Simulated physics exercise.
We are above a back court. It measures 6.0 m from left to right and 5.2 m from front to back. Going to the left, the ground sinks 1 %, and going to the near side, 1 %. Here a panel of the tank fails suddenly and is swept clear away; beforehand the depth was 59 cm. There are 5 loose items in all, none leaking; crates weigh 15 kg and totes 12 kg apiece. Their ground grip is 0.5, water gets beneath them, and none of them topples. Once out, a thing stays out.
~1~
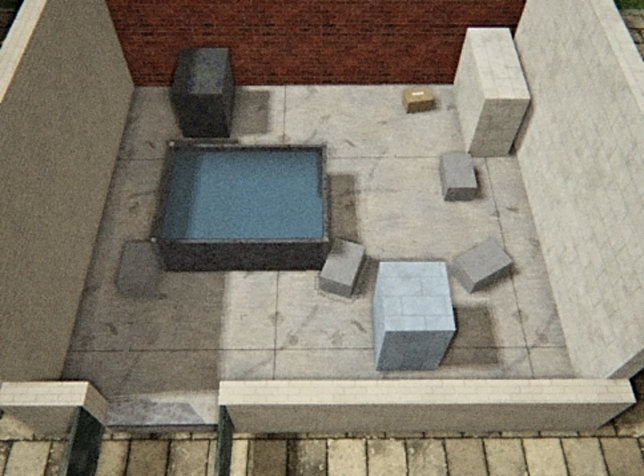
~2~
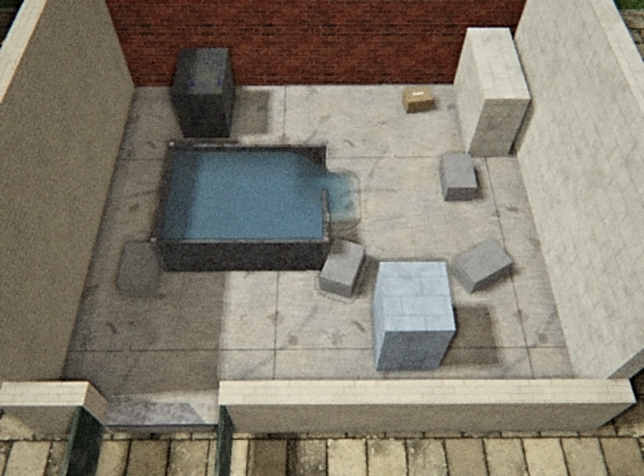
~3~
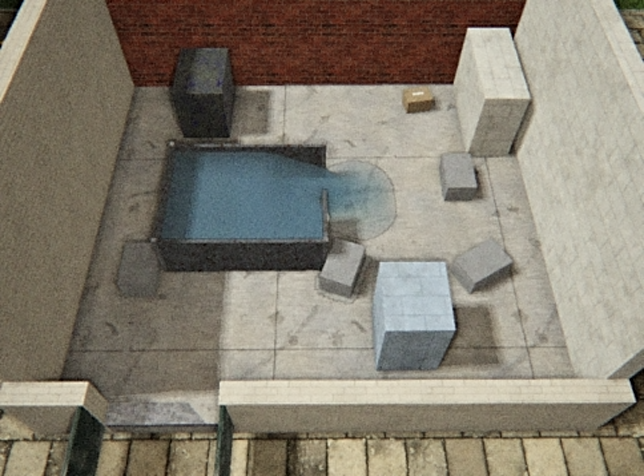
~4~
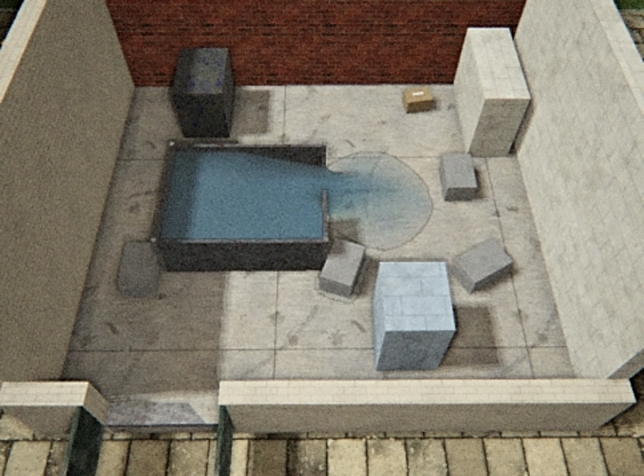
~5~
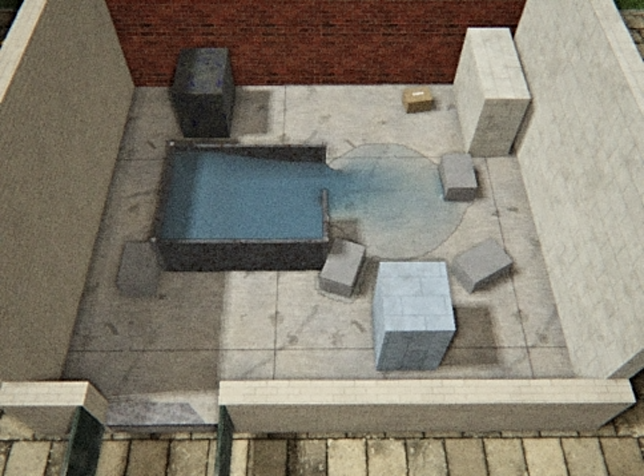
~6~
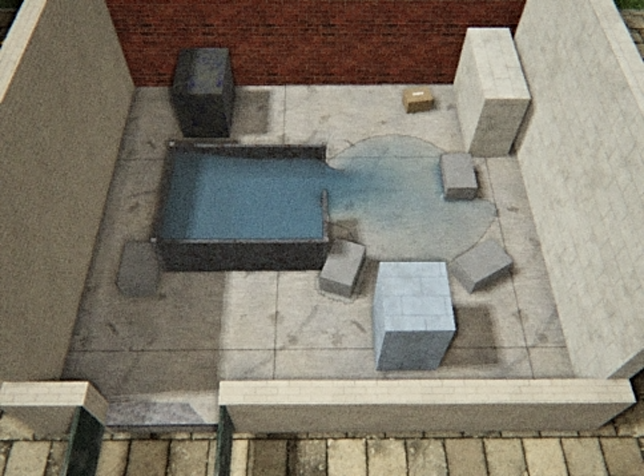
The footage shows a walled court with a dark tank of blue water, scattered blocks and a small box; part of the tank's right side opens and water spreads rightward across the paving, reaching grey blocks that stay in place.
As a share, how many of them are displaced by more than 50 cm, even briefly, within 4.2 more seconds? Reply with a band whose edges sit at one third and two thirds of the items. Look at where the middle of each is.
Band: One third to two thirds.
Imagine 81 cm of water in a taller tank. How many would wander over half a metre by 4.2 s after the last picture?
Then it comes to 3.
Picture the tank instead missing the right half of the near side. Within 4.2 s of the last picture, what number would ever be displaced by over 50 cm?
The count would be 1.
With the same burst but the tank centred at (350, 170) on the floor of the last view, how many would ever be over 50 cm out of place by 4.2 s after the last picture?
The count would be 2.
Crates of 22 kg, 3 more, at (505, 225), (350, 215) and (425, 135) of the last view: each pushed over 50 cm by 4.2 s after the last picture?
Note, in sequence: Over threshold; over threshold; over threshold.
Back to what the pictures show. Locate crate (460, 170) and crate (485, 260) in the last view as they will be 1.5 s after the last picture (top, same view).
Somewhere around (522, 164) and (506, 300).
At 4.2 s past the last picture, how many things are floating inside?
2.
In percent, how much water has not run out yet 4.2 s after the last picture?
100 % or so.
Then, 0.4 s after the last picture 0 of 5 are over 50 cm from their spots; 0 afloat.
Then, 1.5 s after the last picture 2 of 5 are over 50 cm from their spots; 2 afloat.
Then, 2.8 s after the last picture 3 of 5 are over 50 cm from their spots; 2 afloat.
Then, 4.2 s after the last picture 3 of 5 are over 50 cm from their spots, and 3 have been at some point; 2 afloat.
